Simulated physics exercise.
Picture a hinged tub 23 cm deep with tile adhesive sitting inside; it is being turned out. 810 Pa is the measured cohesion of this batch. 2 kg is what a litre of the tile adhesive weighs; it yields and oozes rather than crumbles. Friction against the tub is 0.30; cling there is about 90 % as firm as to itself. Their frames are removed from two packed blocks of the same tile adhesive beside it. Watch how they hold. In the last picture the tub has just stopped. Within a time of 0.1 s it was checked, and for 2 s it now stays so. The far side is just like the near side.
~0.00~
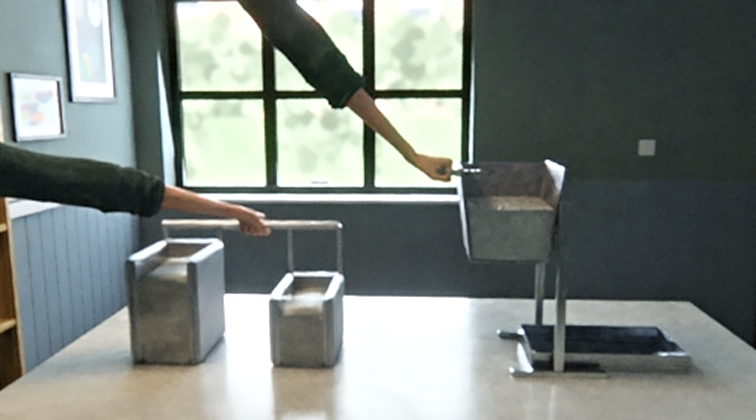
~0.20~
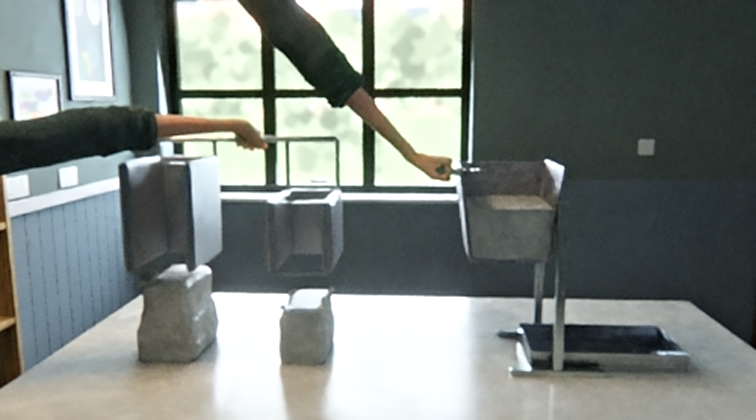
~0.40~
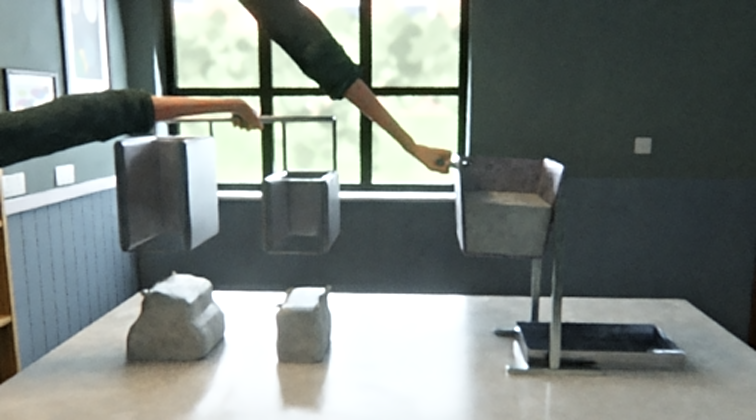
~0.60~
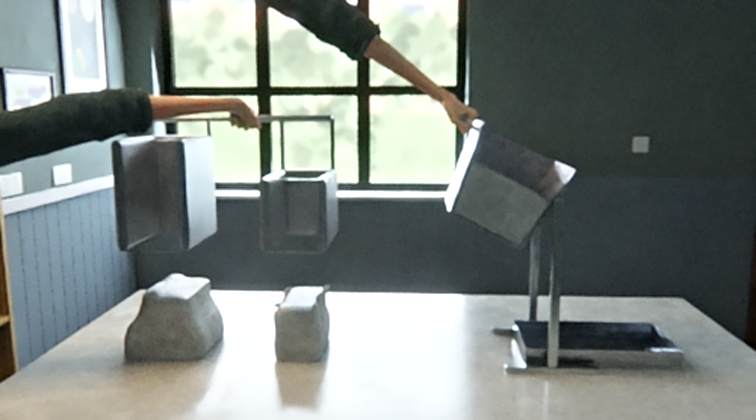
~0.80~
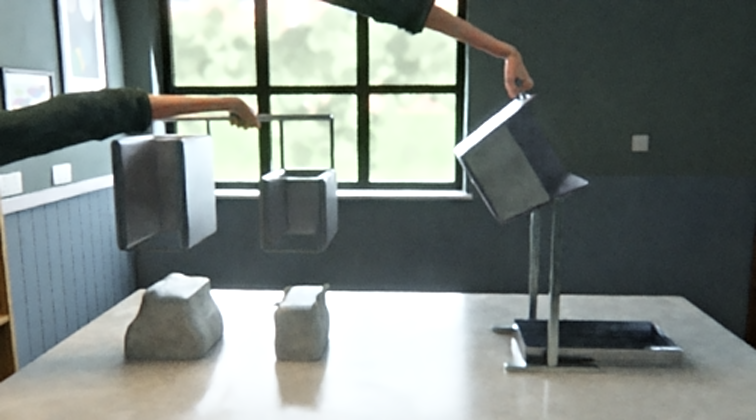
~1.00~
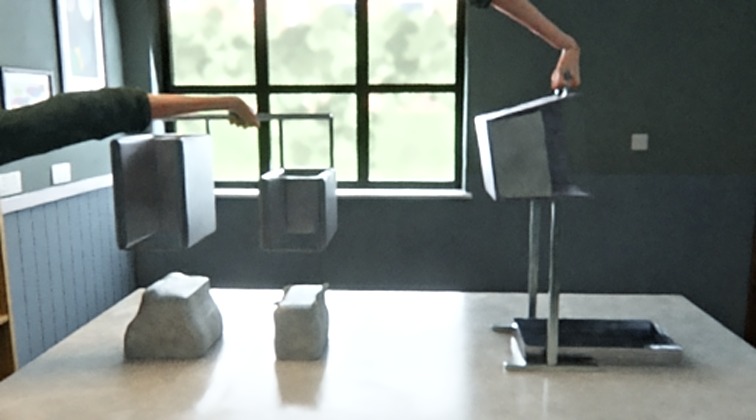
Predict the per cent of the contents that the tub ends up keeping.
The tub ends up keeping roughly 100 %.
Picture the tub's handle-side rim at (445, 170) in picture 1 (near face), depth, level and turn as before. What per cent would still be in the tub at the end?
Around 100 percent would still be in the tub at the end.
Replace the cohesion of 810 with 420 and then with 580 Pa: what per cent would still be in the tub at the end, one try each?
The two runs give near 90 % and near 100 % respectively.
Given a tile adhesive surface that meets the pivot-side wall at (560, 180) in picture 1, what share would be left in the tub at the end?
100 %.
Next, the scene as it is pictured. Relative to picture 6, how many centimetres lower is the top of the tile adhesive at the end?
Roughly 0 cm.
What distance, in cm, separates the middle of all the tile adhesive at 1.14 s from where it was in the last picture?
Distance: About 0 cm.
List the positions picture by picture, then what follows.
Handle-side rim at (464, 170), tilt 0 degrees; crest of the tile adhesive at (499, 209); block heights 24 cm, 16 cm (left to right), in the first picture.
Handle-side rim at (463, 169), tilt 0 degrees; crest of the tile adhesive at (499, 208); block heights 22 cm, 15 cm (left to right), in the second picture.
Handle-side rim at (463, 162), tilt 3 degrees; crest of the tile adhesive at (469, 202); block heights 18 cm, 15 cm (left to right), in the third picture.
Handle-side rim at (487, 125), tilt 27 degrees; crest of the tile adhesive at (472, 166); block heights 18 cm, 15 cm (left to right), in the fourth picture.
Handle-side rim at (538, 98), tilt 58 degrees; crest of the tile adhesive at (503, 127); block heights 18 cm, 15 cm (left to right), in the fifth picture.
Handle-side rim at (581, 96), tilt 81 degrees; crest of the tile adhesive at (542, 111); block heights 18 cm, 15 cm (left to right), in the sixth picture.
After 1.14 s, the tub is at 81 degrees and holds 100 %.
After 1.31 s, the tub is at 81 degrees and holds 100 %.
After 1.48 s, the tub is at 81 degrees and holds 100 %.
After 1.65 s, the tub is at 81 degrees and holds 100 %.
After 3.00 s, the tub is at 81 degrees and holds 100 %.
